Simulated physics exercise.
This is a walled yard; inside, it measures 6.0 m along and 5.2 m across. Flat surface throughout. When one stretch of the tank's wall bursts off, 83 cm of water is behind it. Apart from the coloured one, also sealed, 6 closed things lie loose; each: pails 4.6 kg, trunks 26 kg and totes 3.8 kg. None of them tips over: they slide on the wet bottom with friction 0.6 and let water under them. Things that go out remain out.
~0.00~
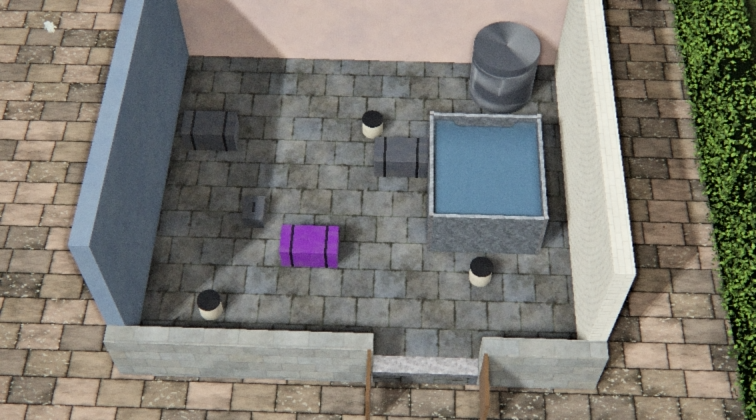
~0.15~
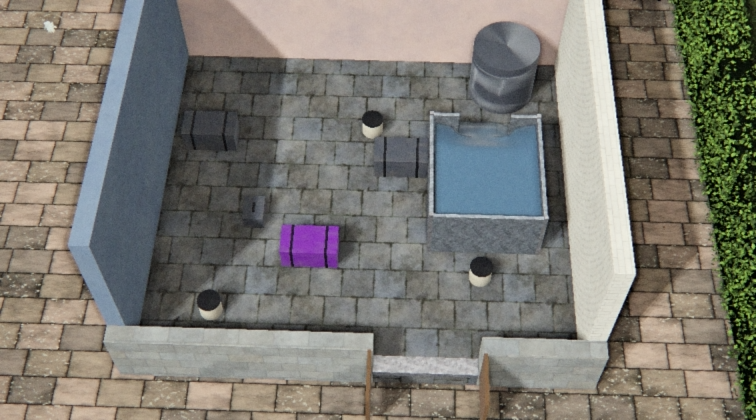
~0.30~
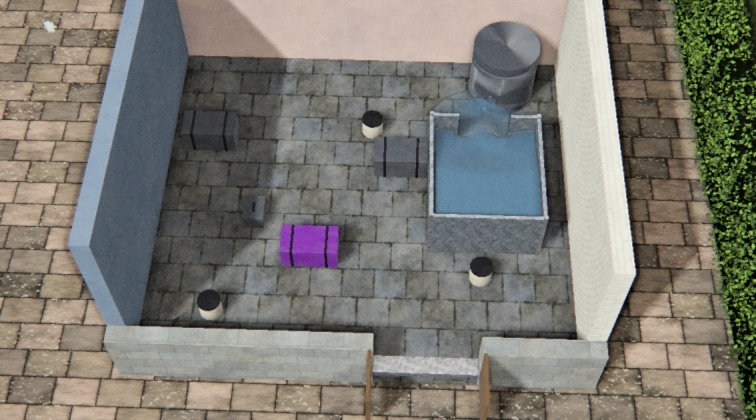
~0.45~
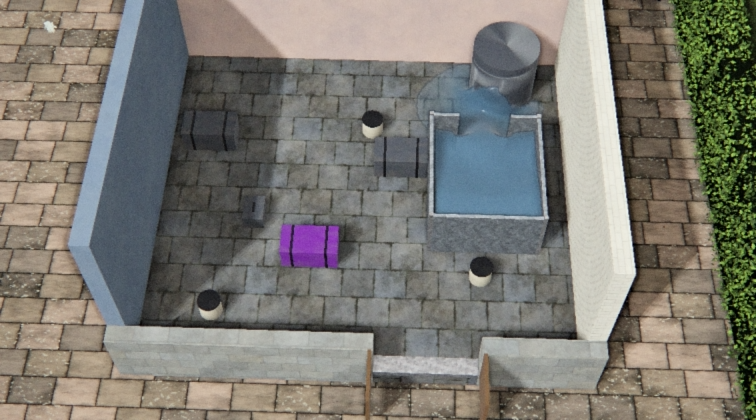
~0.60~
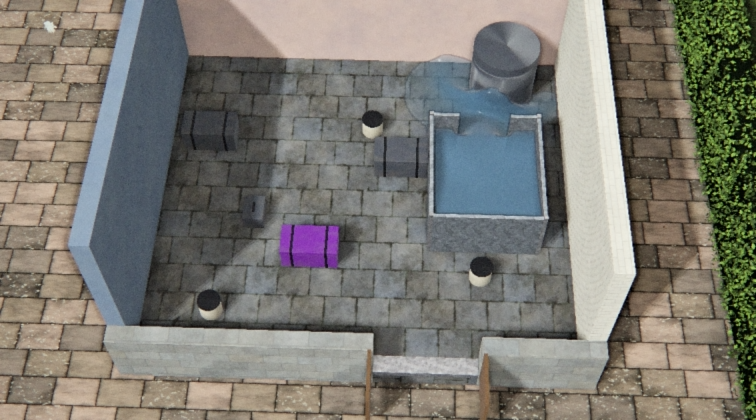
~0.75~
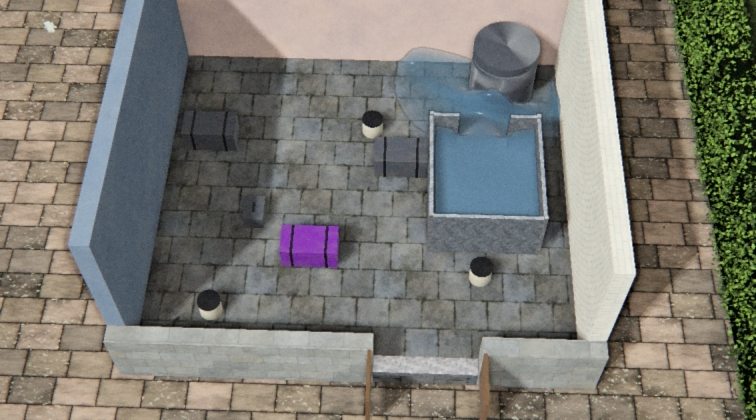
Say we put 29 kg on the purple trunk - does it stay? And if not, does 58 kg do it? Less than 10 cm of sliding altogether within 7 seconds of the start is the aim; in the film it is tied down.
The heavier one is not needed.
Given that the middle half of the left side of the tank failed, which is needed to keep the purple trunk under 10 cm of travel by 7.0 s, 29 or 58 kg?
That way round, neither mass holds.
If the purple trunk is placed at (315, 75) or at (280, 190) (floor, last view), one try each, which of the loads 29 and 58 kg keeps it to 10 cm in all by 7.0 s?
One by one: No mass suffices; lighter mass suffices.
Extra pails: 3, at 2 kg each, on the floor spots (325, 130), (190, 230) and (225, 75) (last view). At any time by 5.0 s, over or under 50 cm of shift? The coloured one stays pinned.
Within it, beyond it, beyond it.
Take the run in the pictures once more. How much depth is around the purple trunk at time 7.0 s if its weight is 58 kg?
6 cm, roughly.
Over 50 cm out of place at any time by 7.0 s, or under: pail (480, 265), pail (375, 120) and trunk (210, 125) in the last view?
So, going through them in order, it's not beyond, not beyond and beyond.
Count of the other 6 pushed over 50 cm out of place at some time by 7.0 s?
It works out to 2.
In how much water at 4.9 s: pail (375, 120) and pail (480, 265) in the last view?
First about 1 cm, second about 1 cm.
After 1.4 s the purple trunk would be 0 cm from its start with 29 kg and 0 cm from its start with 58 kg; 0 cm of water round it then.
After 3.1 s the purple trunk would be 0 cm from its start with 29 kg and 0 cm from its start with 58 kg; 0 cm of water round it then.
After 4.9 s the purple trunk would be 0 cm from its start with 29 kg and 0 cm from its start with 58 kg; 0 cm of water round it then.
After 7.0 s the purple trunk would be 2 cm from its start with 29 kg and 0 cm from its start with 58 kg; 6 cm of water round it then.
